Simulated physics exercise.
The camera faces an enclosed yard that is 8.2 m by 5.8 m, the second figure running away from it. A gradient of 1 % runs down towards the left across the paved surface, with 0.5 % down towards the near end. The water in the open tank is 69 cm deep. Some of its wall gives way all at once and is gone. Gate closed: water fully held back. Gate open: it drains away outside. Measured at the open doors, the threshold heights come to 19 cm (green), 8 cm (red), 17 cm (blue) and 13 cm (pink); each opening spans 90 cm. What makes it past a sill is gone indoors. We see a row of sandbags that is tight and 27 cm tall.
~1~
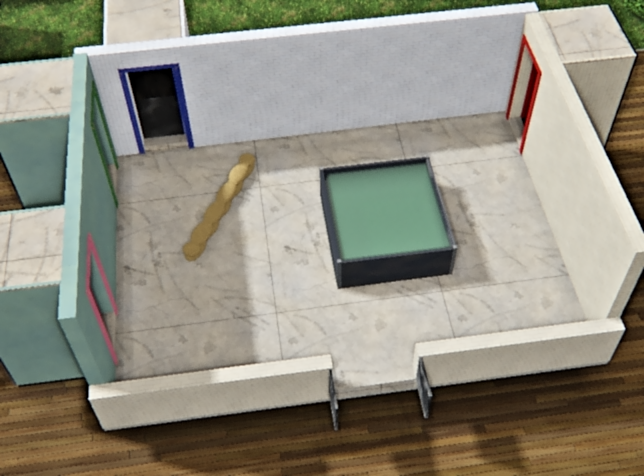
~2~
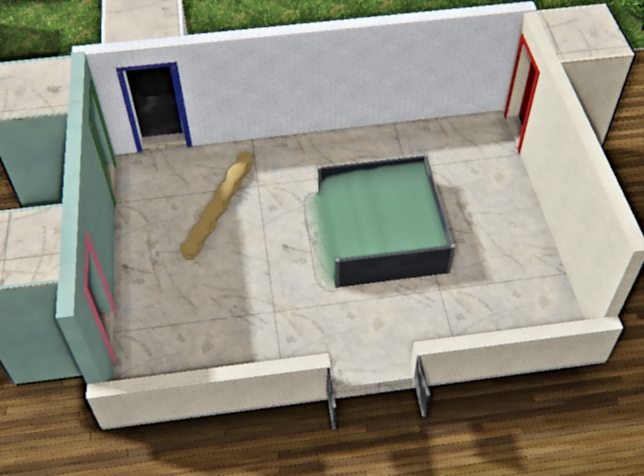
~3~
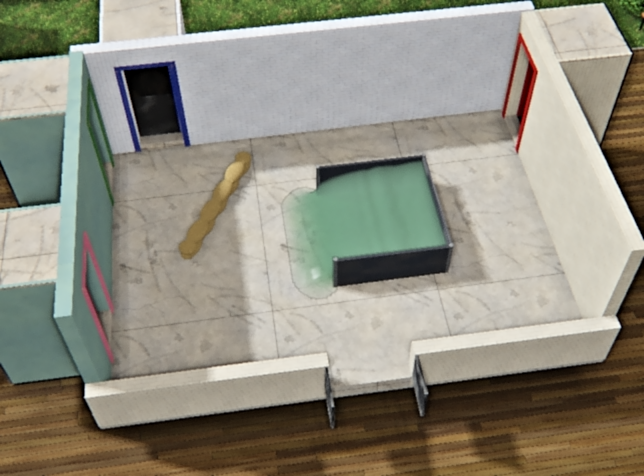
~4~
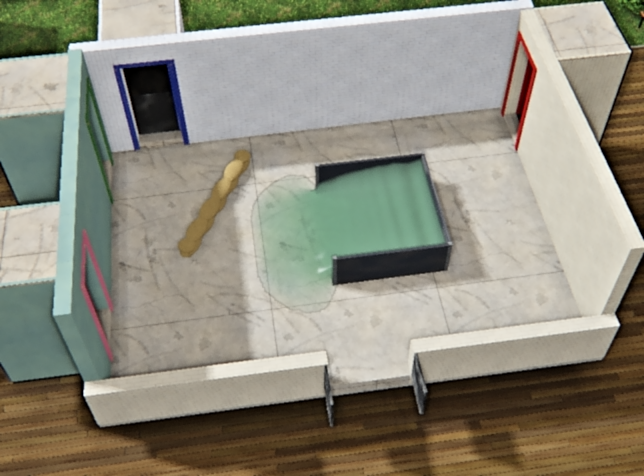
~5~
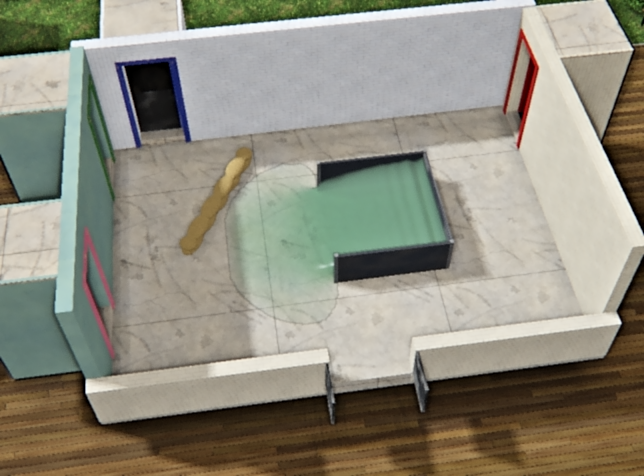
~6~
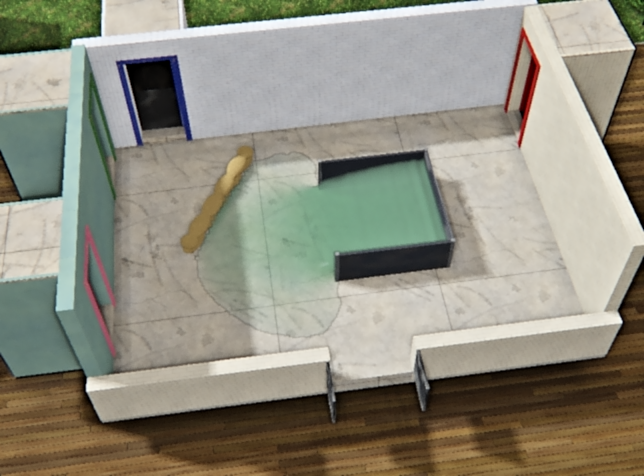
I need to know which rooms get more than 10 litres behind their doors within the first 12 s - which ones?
Here is each one: The green door does not get more than 10 litres; the red door does not get more than 10 litres; the blue door does not get more than 10 litres; the pink door gets more than 10 litres.
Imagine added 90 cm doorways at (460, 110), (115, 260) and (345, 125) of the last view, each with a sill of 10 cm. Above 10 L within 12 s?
Result in order - not enough, more than that, not enough.
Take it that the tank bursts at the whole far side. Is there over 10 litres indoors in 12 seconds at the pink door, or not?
Then: Pink under.
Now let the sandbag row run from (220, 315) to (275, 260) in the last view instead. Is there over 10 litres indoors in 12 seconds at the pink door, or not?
Next, pink ends up on the high side.
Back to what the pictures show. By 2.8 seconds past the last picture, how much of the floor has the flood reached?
Near 50 per cent is wet.
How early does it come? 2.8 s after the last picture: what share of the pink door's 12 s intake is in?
I'd say close to 65 percent.
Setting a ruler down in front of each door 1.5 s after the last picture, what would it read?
In cm: Green 0, red 0, blue 0, pink 33.
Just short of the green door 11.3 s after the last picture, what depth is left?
9.5 cm.
Then, 0.7 s after the last picture water covers 30 % of the floor and is deepest (44 cm) near (202, 248); green door not reached, red door not reached, blue door not reached, pink door 12 cm at the sill, 0 L in.
Then, 1.5 s after the last picture water covers 40 % of the floor and is deepest (56 cm) near (114, 398); green door not reached, red door not reached, blue door not reached, pink door 33 cm at the sill, 62 L in.
Then, 2.8 s after the last picture water covers 50 % of the floor and is deepest (34 cm) near (114, 398); green door 6 cm at the sill, 0 L in, red door not reached, blue door 3 cm at the sill, 0 L in, pink door 29 cm at the sill, 181 L in.
Then, 6.3 s after the last picture water covers 90 % of the floor and is deepest (17 cm) near (116, 160); green door 12 cm at the sill, 0 L in, red door 5 cm at the sill, 0 L in, blue door 13 cm at the sill, 0 L in, pink door 13 cm at the sill, 269 L in.
Then, 11.3 s after the last picture water covers 95 % of the floor and is deepest (14 cm) near (114, 398); green door 9 cm at the sill, 0 L in, red door 1 cm at the sill, 0 L in, blue door 8 cm at the sill, 0 L in, pink door 10 cm at the sill, 270 L in.
